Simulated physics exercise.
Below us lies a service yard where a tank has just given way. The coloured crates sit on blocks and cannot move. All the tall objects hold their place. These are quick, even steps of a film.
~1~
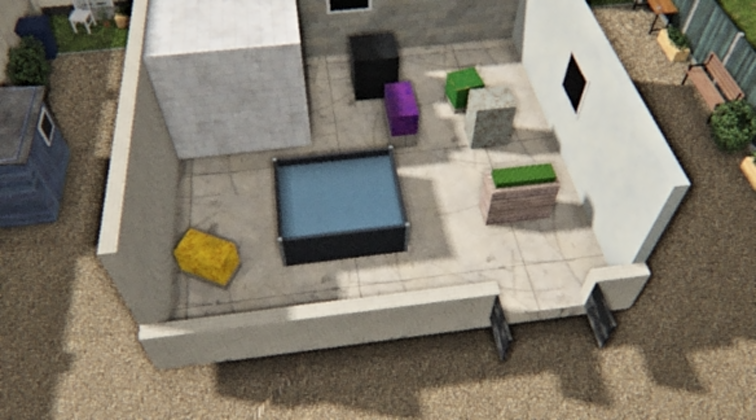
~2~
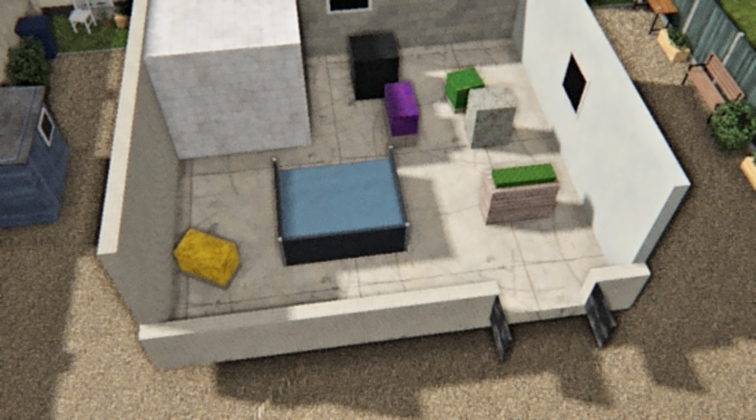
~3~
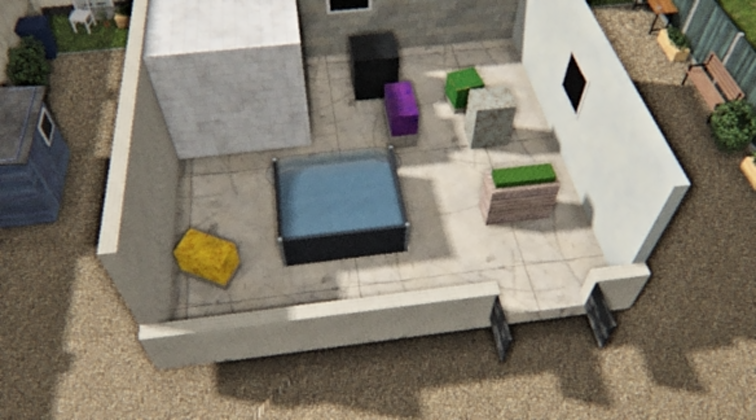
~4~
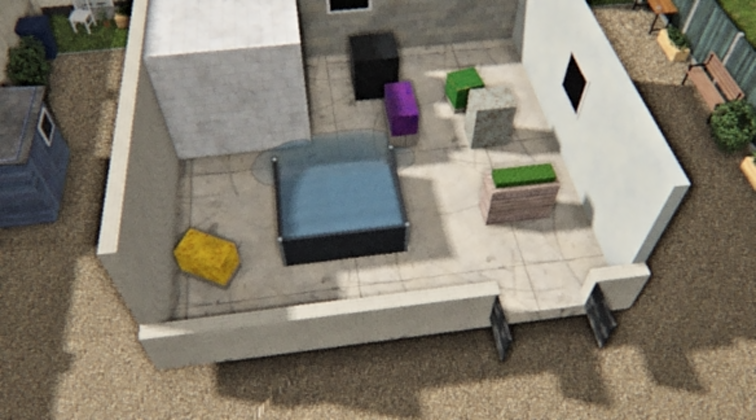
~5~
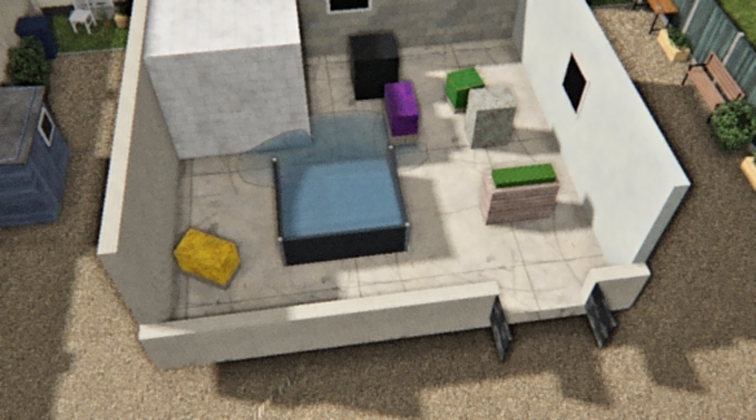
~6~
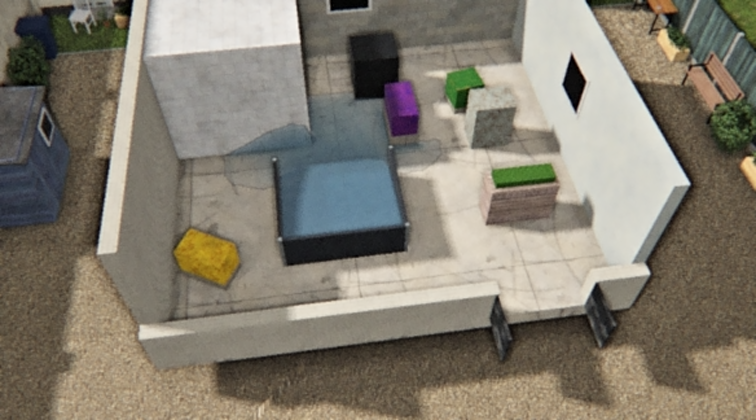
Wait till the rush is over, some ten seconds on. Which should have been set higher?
One by one: The yellow crate gets wet; the green crate gets wet; the purple crate stays dry.
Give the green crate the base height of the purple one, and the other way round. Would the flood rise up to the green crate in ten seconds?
My reading: The green one remains dry.
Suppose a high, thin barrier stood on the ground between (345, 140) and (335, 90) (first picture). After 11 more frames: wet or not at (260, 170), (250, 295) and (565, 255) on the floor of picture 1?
As listed: Covered, no water, clear.
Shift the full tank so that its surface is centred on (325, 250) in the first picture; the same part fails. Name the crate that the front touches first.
The one in purple.
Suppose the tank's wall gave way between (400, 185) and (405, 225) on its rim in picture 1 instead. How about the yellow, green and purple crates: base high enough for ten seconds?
Then: Yellow crate escapes it; green crate keeps dry; purple crate escapes it.
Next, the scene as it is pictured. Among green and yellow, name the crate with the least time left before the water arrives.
That is the crate marked green.
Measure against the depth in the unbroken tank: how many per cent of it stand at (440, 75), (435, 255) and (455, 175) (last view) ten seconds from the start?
In turn 8, 6 and 6 in a hundred.
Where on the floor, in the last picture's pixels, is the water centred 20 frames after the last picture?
Near (342, 145).
A moment on, water covers 25 % of the floor; the yellow crate not reached, the green crate water round its plinth, the purple crate water round its plinth.
Next, water covers 40 % of the floor; the yellow crate water round its plinth, the green crate water round its plinth, the purple crate water round its plinth.
Then, water covers 60 % of the floor; the yellow crate water round its plinth, the green crate water round its plinth, the purple crate water round its plinth.
Later, water covers 85 % of the floor; the yellow crate water round its plinth, the green crate water round its plinth, the purple crate water round its plinth.
In the end, water covers 100 % of the floor; the yellow crate was topped, the green crate was topped, the purple crate stayed above the water.
